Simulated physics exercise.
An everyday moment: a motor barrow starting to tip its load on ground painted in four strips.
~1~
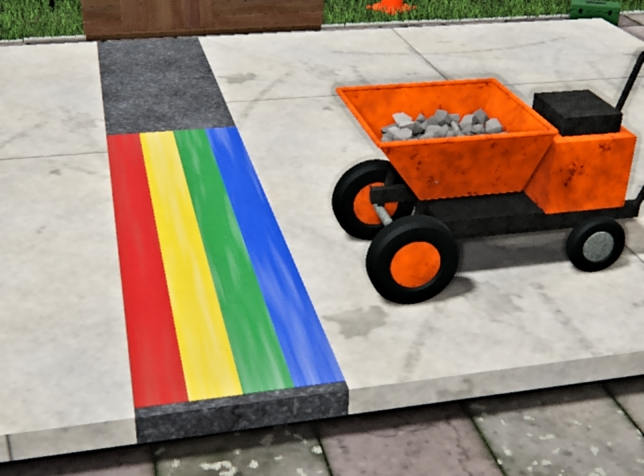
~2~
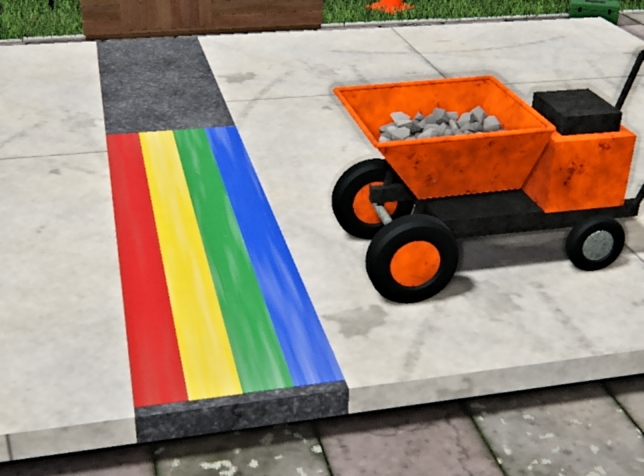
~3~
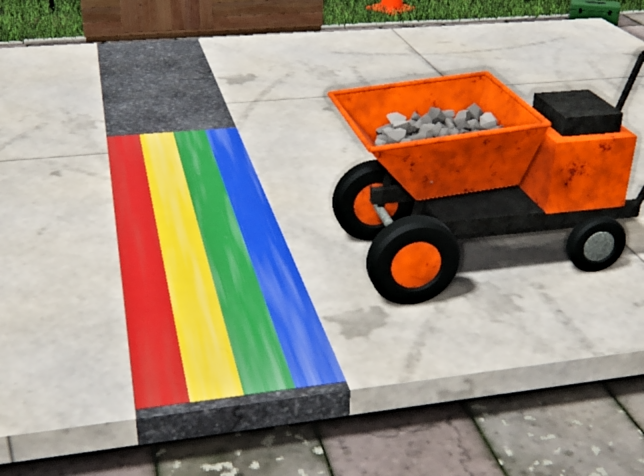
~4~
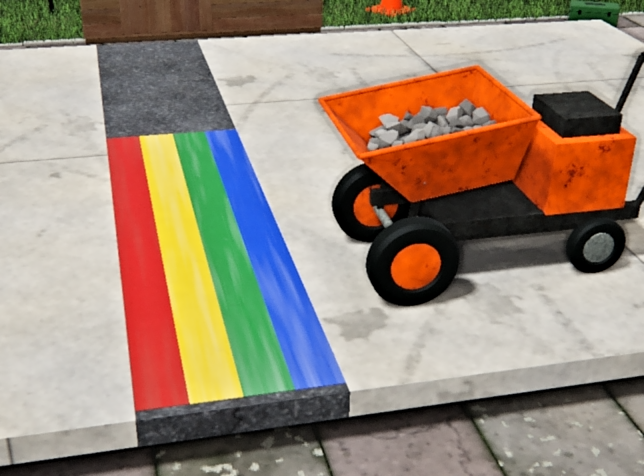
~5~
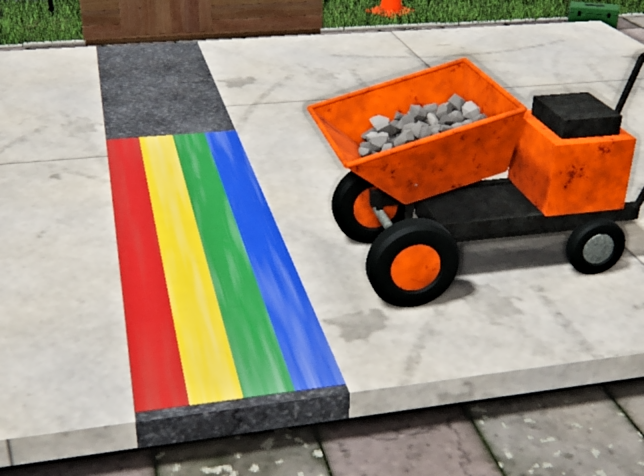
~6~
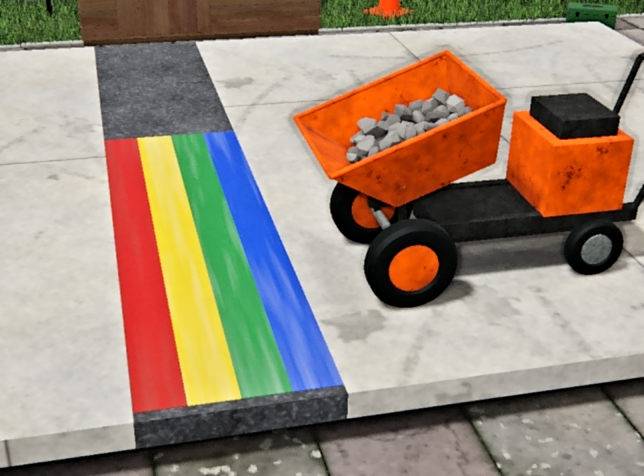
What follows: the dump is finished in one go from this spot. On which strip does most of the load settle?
The green one gets the largest share.
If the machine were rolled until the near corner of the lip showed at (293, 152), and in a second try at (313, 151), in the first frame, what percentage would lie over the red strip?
Roughly 40 per cent, and 30 per cent.
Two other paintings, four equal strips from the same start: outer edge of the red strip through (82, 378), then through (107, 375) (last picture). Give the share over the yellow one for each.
First some 20, then 20 per cent.
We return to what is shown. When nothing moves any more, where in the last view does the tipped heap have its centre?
Near (220, 279).
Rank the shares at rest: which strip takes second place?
Second comes yellow.
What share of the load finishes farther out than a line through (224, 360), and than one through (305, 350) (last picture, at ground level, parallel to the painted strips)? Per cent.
Roughly 30 per cent, and 90 per cent.
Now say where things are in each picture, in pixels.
The first frame shows lip of the skip (380, 146), level; top of the load (445, 133), broken stones; blue strip (304, 341); green strip (256, 347); yellow strip (206, 353); red strip (156, 359).
The second frame shows lip of the skip (377, 146), tipped barely; top of the load (443, 131).
The third frame shows lip of the skip (371, 150), tipped barely; top of the load (452, 135).
The fourth frame shows lip of the skip (360, 157), tipped a little; top of the load (444, 133).
The fifth frame shows lip of the skip (347, 166), tipped a little; top of the load (454, 134).
The sixth frame shows lip of the skip (331, 177), tipped clearly; top of the load (455, 125); blue strip (302, 346); green strip (254, 352); yellow strip (205, 358); red strip (154, 364).
Just after the last frame, skip tipped steeply; every one in the skip.
A moment on, skip tipped right over; the larger part in the skip; just a few over the blue strip; roughly a quarter over the green strip; just a few over the yellow strip.
Further on, skip tipped right over; about a tenth in the skip; about a tenth over the blue strip; roughly half over the green strip; roughly a quarter over the yellow strip; about a tenth over the red strip; just a few off the paint.
When it is over, skip tipped right over; about a tenth in the skip; about a tenth over the blue strip; roughly half over the green strip; roughly a quarter over the yellow strip; about a tenth over the red strip; just a few off the paint.
